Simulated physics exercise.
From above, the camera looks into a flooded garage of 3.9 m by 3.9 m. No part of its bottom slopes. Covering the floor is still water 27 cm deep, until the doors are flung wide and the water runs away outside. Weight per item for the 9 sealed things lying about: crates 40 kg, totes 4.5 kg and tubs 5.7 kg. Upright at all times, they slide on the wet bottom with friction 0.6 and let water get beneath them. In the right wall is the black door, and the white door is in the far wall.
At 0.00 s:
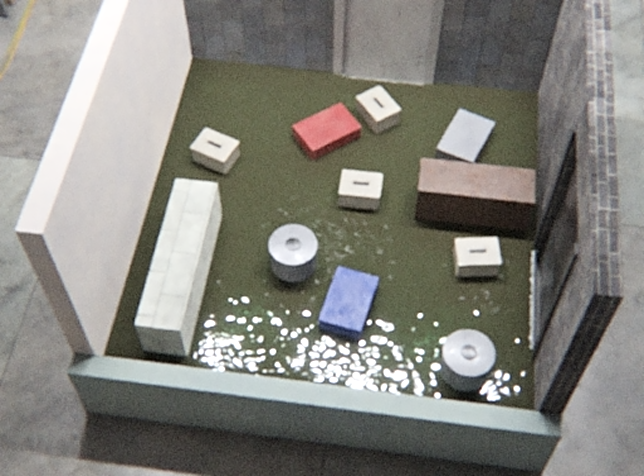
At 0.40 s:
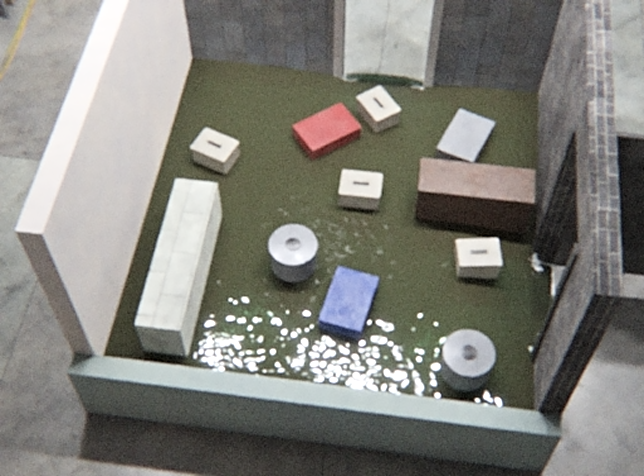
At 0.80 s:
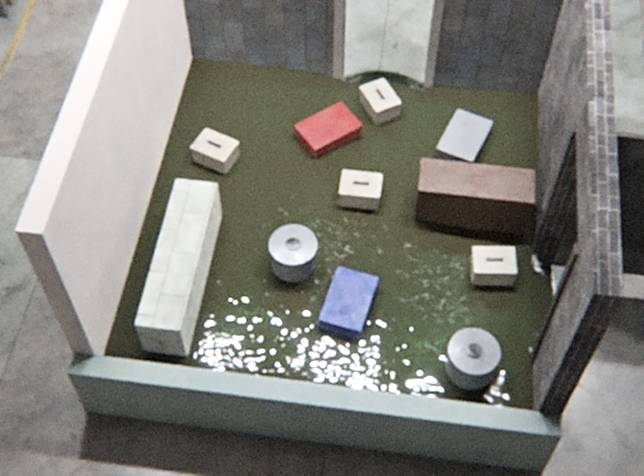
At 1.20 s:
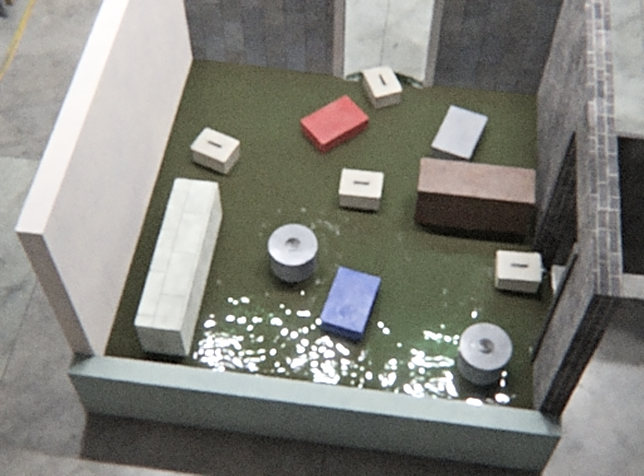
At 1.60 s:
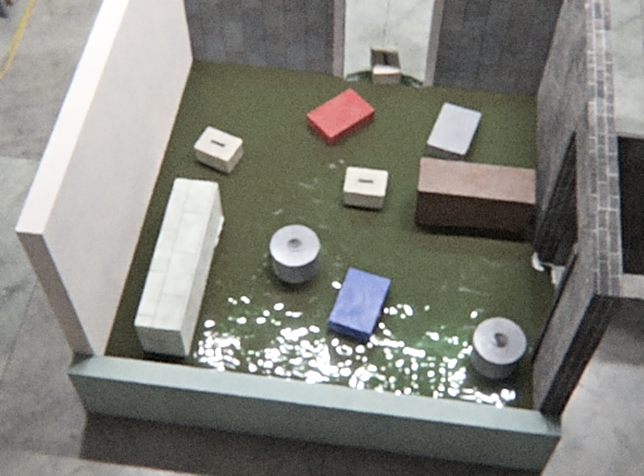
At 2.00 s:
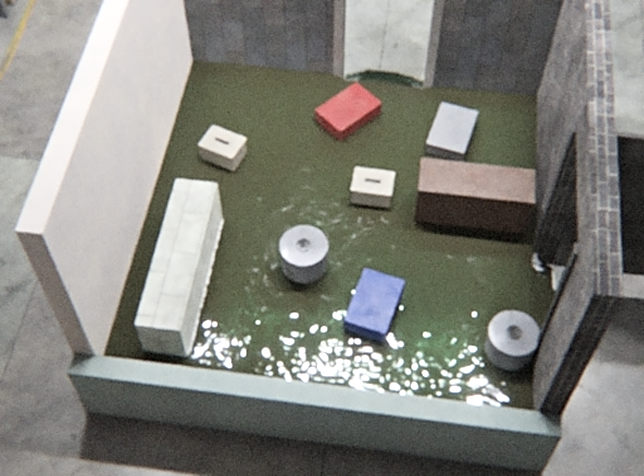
Floating boxes and tubs drift toward two open doorways, and two pale boxes pass out.
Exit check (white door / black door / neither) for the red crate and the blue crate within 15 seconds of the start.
Exits: Red crate white doorway, blue crate black door.
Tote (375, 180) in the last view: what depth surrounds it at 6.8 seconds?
I'd say some 14 cm.
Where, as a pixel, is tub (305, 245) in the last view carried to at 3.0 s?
Look for it near (330, 246).
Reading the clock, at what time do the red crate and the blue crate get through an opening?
3.5 s, then 6.0 s, roughly.
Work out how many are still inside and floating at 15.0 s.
It comes to 0 of them.
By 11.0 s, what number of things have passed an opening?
Tally so far: 6.
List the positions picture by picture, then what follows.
The red crate at (327, 126), afloat; the blue crate at (349, 298) floats; 27 cm deep round most things; 0 of 9 have shifted, in the first frame.
The red crate at (327, 126), afloat; the blue crate at (349, 298), afloat; about 3610 L in view; 0 of 9 have shifted, in the second frame.
The red crate at (328, 125), afloat, 3 cm from its start; the blue crate at (349, 298) floats; about 3490 L in view; 3 of 9 have shifted, in the third frame.
The red crate at (335, 119), afloat, 15 cm from its start; the blue crate at (351, 299) floats; 24 cm deep round most things; 5 of 9 have shifted, in the fourth frame.
The red crate at (341, 112) floats, 26 cm from its start; the blue crate at (360, 300) floats, 10 cm from its start; 23 cm deep round most things; 7 of 9 have shifted, in the fifth frame.
The red crate at (349, 106), afloat, 38 cm from its start; the blue crate at (375, 300), afloat, 24 cm from its start; 22 cm deep round most things; 9 of 9 have shifted, in the sixth frame.
After 3.0 s the red crate is near (378, 87), 0.8 m from its start, afloat; the blue crate is near (414, 299), 0.6 m from its start, afloat; 3 of 9 are out; 6 afloat.
After 6.8 s the red crate has gone out by the white door; the blue crate has gone out by the black door; 5 of 9 are out; 3 afloat.
After 11.0 s the red crate has gone out by the white door; the blue crate has gone out by the black door; 6 of 9 are out; 2 afloat.
After 15.0 s the red crate has gone out by the white door; the blue crate has gone out by the black door; 7 of 9 are out; 0 afloat.
